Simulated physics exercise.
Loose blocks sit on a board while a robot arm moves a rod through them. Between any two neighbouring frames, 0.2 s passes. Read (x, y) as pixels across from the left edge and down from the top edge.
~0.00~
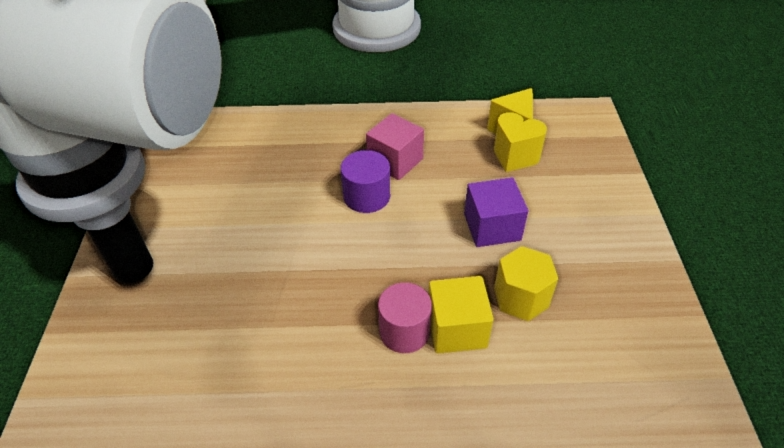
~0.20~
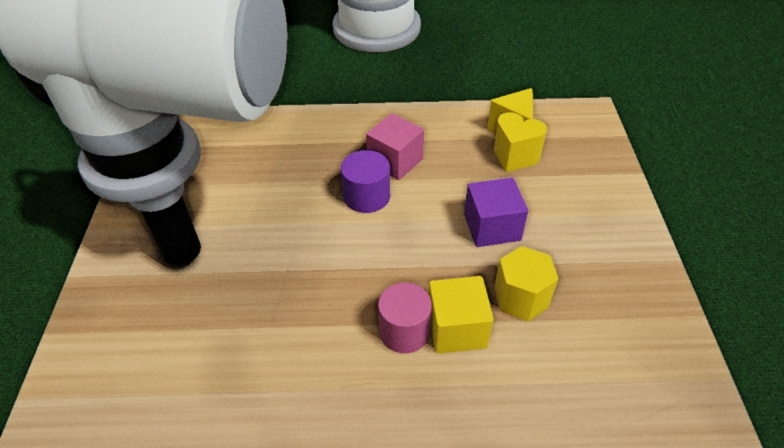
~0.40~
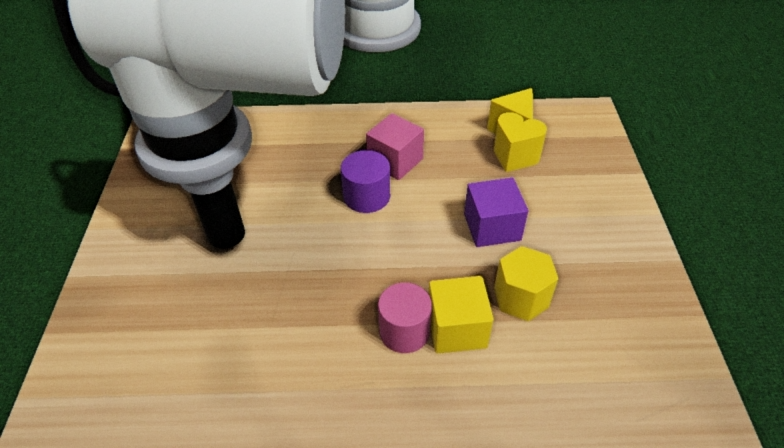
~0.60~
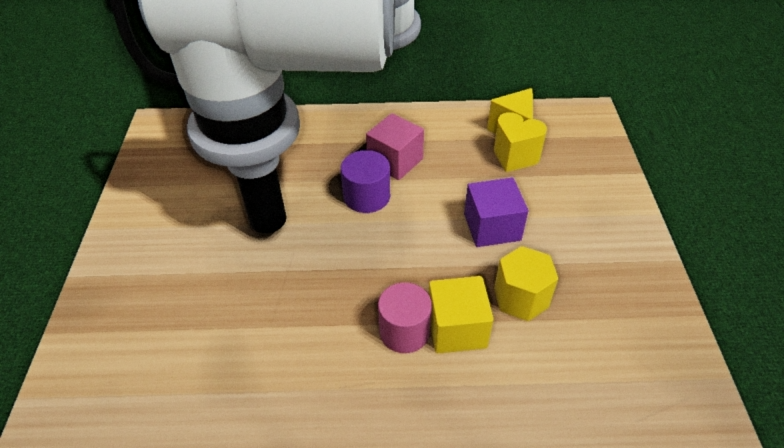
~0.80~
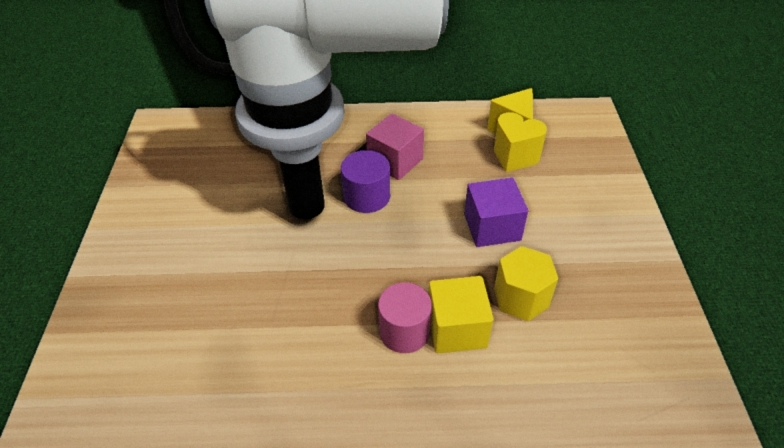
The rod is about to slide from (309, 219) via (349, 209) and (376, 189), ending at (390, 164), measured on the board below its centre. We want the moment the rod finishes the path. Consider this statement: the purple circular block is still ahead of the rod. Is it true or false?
That statement is not accurate.
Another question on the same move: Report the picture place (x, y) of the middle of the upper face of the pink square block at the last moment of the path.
It is going to be at (414, 110).
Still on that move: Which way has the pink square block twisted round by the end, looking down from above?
Prediction: Counterclockwise.
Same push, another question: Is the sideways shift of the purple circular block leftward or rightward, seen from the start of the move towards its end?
Side: Right.
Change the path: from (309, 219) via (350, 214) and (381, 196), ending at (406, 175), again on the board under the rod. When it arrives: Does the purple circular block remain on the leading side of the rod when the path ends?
Answer: Yes.
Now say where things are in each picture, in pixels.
The first picture shows rod's lower end (134, 268); purple circular block (365, 166); pink square block (395, 131).
The second picture shows rod (182, 251); blocks still.
The third picture shows rod (227, 235); blocks still.
The fourth picture shows rod (268, 220); blocks still.
The fifth picture shows rod (307, 207); purple circular block (365, 166); pink square block (395, 131).
On the path given first. One third of the way, rod (349, 196); purple circular block (381, 160).
Two thirds of the way, rod (376, 176); purple circular block (413, 146); pink square block (410, 116), turned 55° anticlockwise.
At the end, rod (389, 151); purple circular block (429, 141); pink square block (414, 110), turned 55° anticlockwise.
